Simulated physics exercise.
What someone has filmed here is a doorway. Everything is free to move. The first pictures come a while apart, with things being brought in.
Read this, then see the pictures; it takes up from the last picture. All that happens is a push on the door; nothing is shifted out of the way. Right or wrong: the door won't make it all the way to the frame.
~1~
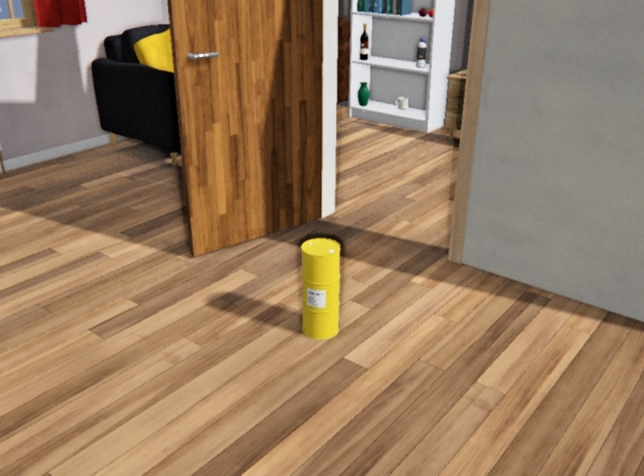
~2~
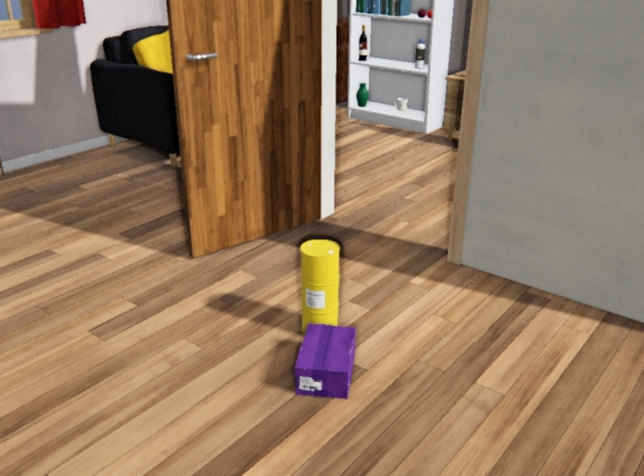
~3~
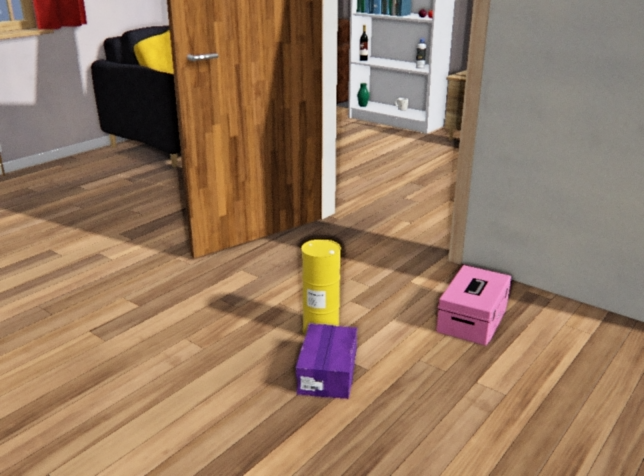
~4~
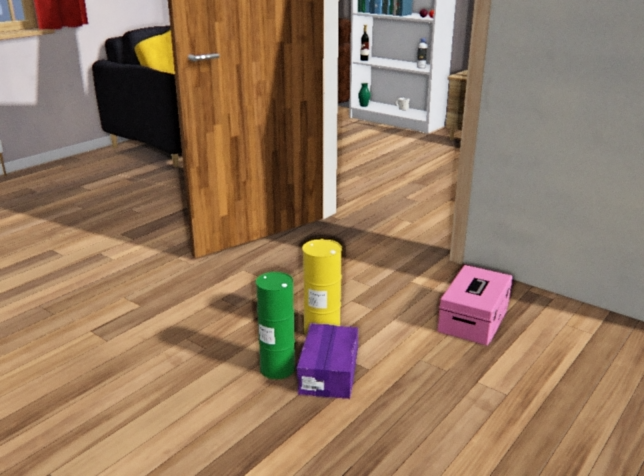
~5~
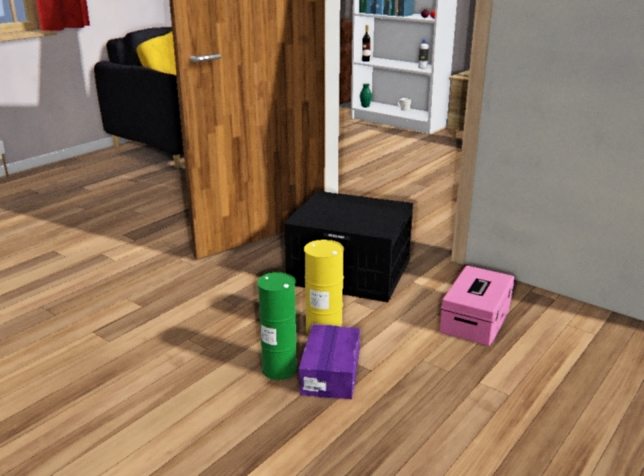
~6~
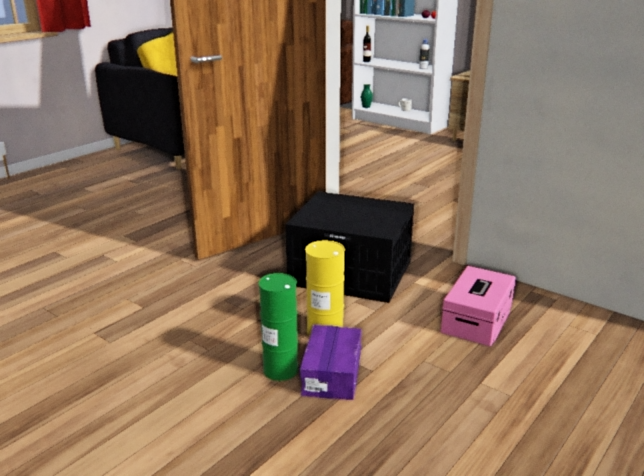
Right.
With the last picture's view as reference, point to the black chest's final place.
It finishes at around (360, 244).
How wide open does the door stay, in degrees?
About 60°.
Then, 0.40 s later than the last frame, door 91° open.
Then, 0.60 s later than the last frame, door 75° open.
Then, 0.80 s later than the last frame, door 64° open; black chest moved a little near (357, 244).
When it is over, door 62° open; all 5 as before. End places, in pixels of the last picture, black chest near (360, 244).
